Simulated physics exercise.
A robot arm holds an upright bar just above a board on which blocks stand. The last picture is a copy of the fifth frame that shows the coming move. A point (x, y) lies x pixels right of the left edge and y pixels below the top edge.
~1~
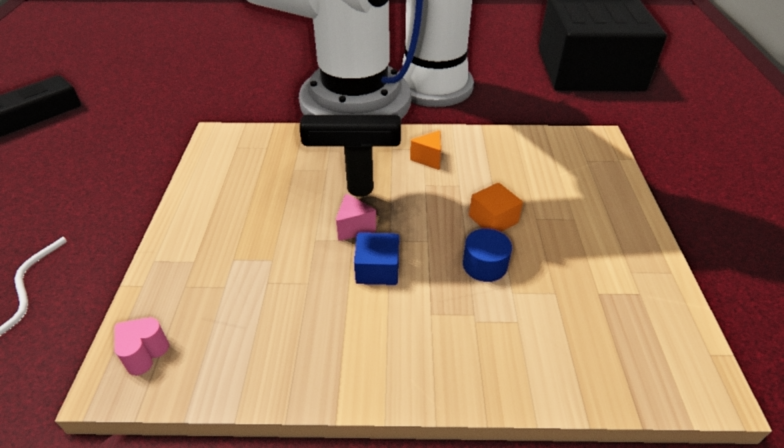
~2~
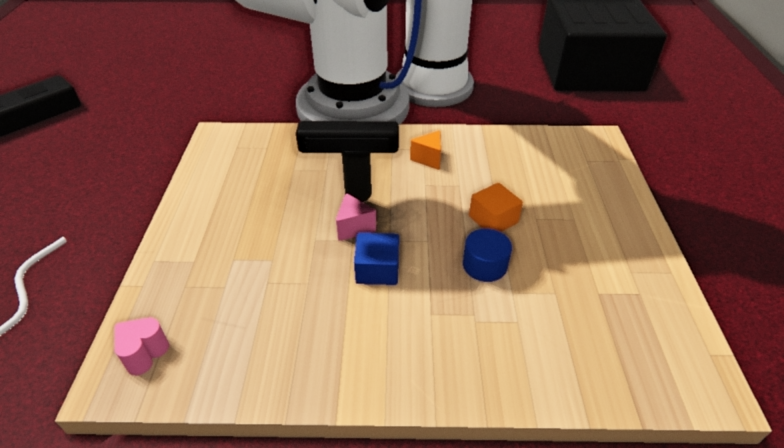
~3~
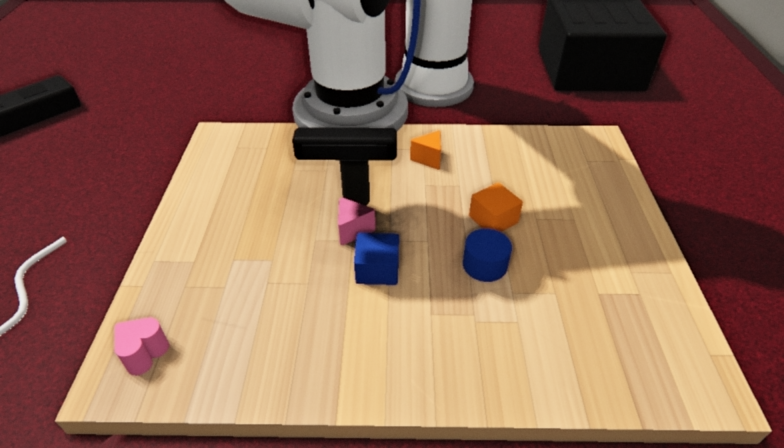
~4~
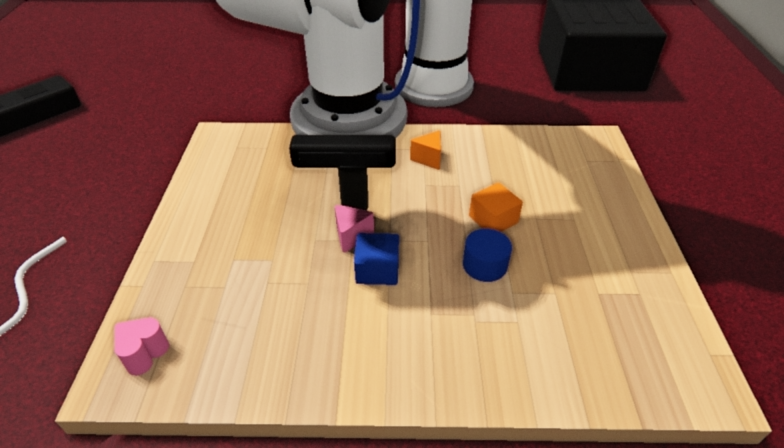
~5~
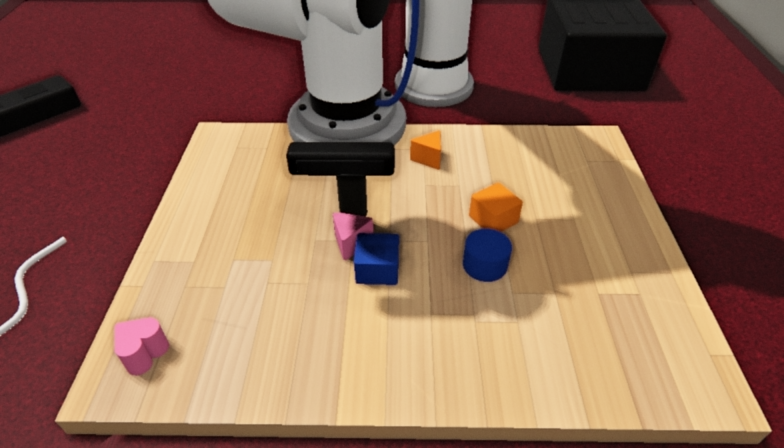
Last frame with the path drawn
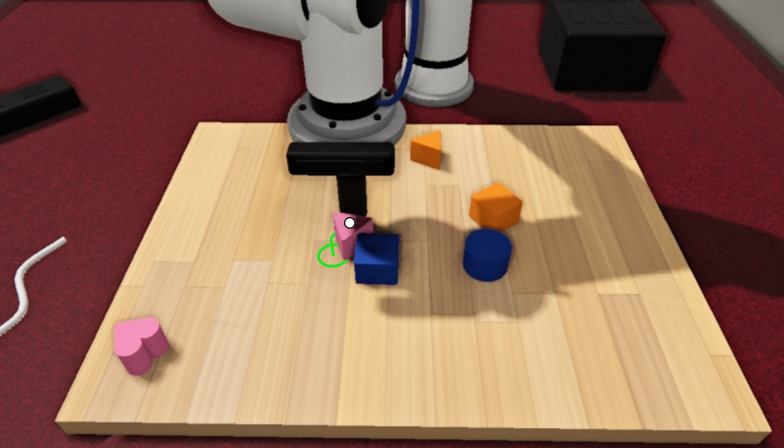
In this clip, a robot arm lowers an upright black bar toward the near side of a wooden board, nudging a pink triangular block slightly nearer beside a blue block, while the other blocks stay still.
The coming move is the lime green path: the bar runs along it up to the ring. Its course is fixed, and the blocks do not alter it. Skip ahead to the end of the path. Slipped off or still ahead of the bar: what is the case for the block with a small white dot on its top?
Still in front.
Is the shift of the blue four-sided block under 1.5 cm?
In short: Yes.
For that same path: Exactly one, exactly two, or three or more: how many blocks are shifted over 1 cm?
The way I see it, the answer is one.
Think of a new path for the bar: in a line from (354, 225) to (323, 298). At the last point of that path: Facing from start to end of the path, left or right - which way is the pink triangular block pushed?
Out to the left.
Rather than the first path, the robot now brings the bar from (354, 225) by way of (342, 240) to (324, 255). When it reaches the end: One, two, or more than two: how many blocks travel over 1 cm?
It will shift just one block.
The line goes from (354, 225) via (339, 231) and (331, 242), ending at (333, 255); the dot is on the pink triangular block.
On the path given first. Halfway along, bar at (331, 225); pink triangular block at (342, 232), turned 40° anticlockwise.
At the end, bar at (332, 244); pink triangular block at (344, 253), turned 45° anticlockwise; blue four-sided block at (380, 249).
